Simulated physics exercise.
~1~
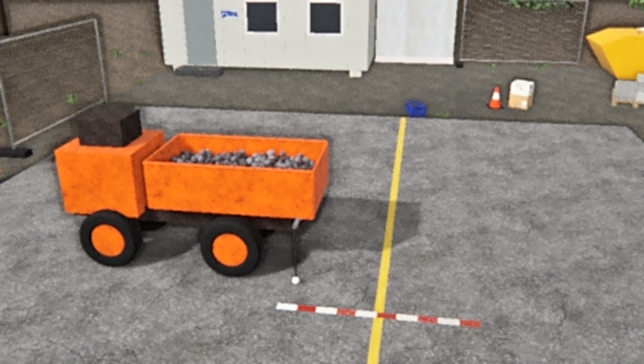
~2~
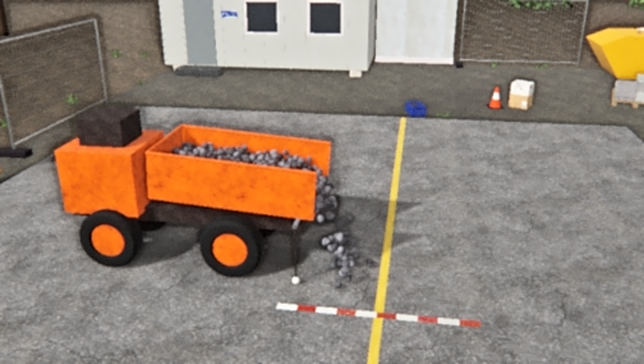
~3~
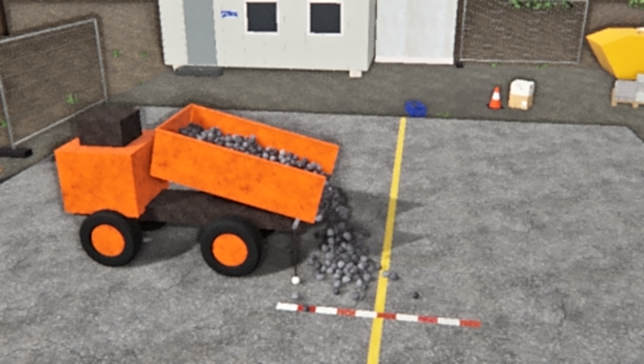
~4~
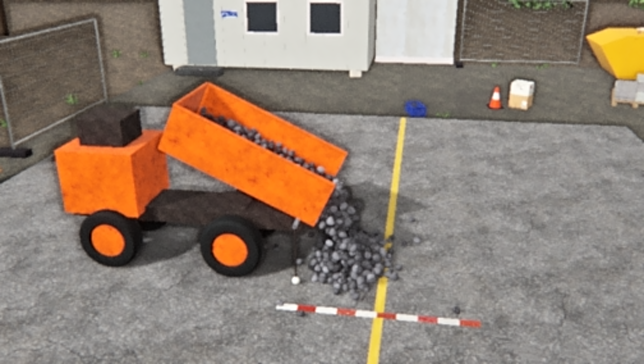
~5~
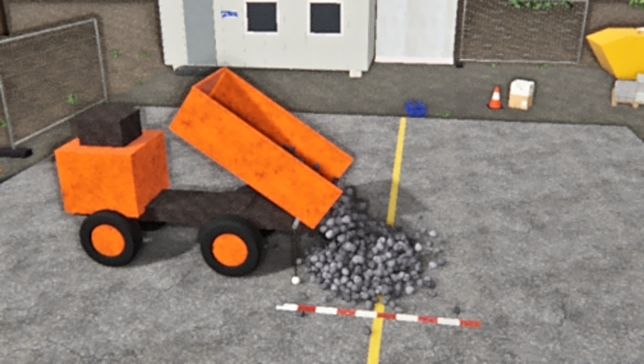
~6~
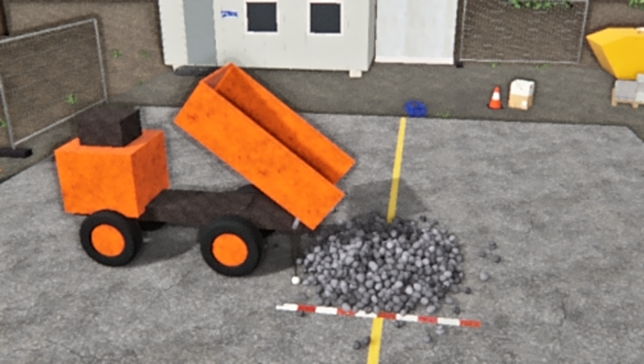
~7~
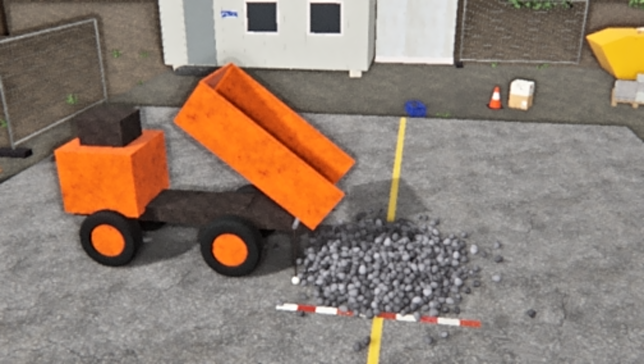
Orange tipper truck raising its bed and pouring grey stones into a heap across a yellow ground line, bed staying tilted and empty.
